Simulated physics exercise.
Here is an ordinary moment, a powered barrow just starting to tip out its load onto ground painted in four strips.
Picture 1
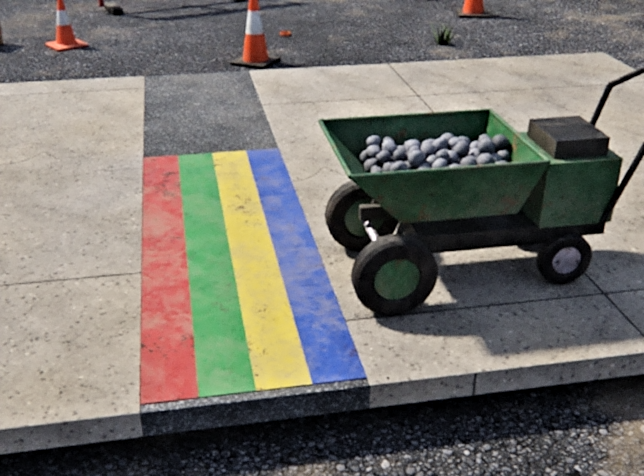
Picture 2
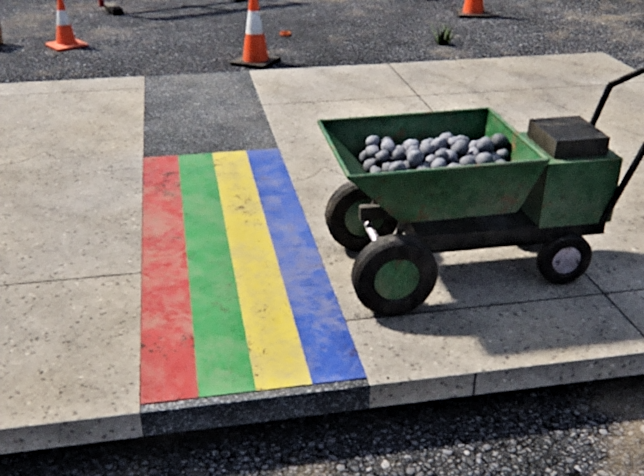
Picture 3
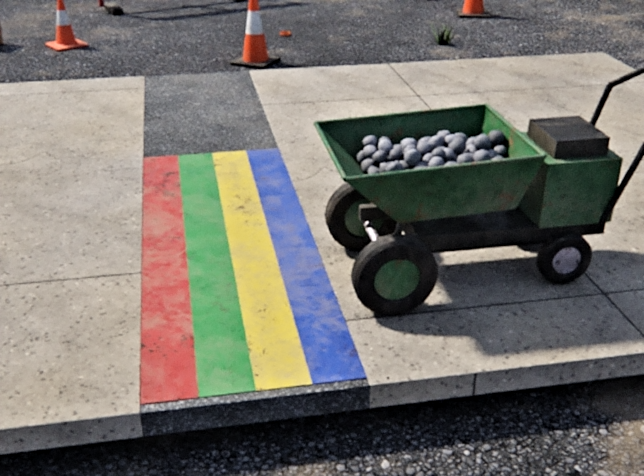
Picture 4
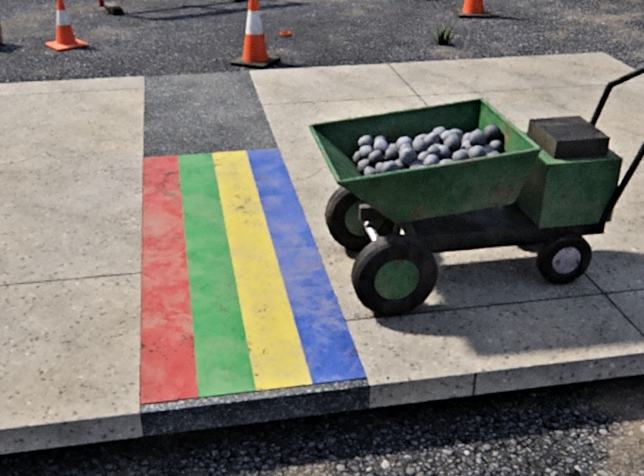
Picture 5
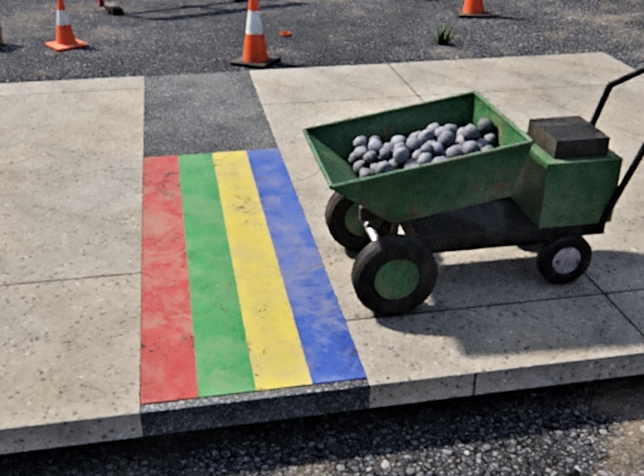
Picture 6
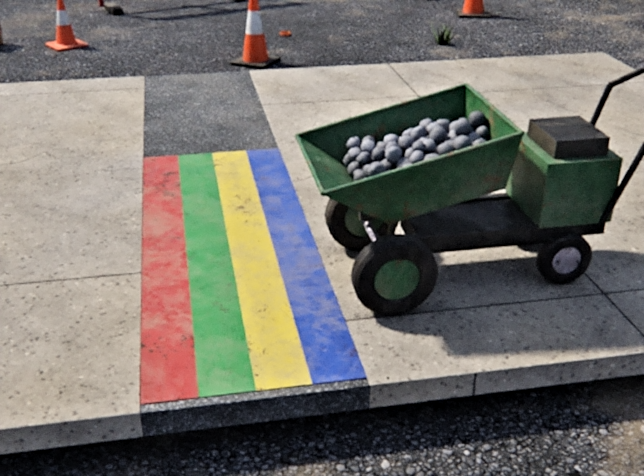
At the start, a green barrow heaped with round grey cobbles stands on paving beside strips painted red, green, yellow and blue, its skip level. The skip then tilts gradually, its left lip lowering slightly toward the blue strip while its right end rises, and the cobbles stay heaped inside.
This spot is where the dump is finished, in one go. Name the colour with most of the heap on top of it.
Green.
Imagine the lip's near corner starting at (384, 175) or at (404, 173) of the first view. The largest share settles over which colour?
First spot: Yellow; second spot: The strip in yellow.
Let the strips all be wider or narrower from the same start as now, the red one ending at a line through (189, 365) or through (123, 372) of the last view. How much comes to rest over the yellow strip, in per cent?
First 0 in a hundred, then 30 in a hundred.
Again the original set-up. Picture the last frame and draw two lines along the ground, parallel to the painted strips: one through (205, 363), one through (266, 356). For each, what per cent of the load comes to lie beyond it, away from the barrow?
In order: 40 percent, then 80 percent.
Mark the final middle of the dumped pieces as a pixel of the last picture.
The centre comes to rest close to (213, 287).
Soon, skip tipped well over; all in the skip.
A while on, skip tipped steeply; about two thirds in the skip; a small part over the yellow strip; about a quarter over the green strip.
Towards the end, skip tipped right over; a small part in the skip; about a quarter over the yellow strip; about a third over the green strip; about a quarter over the red strip; a stray few off the paint.
Finally, skip tipped right over; a small part in the skip; none over the blue strip; about a quarter over the yellow strip; about a third over the green strip; about a quarter over the red strip; a stray few off the paint.
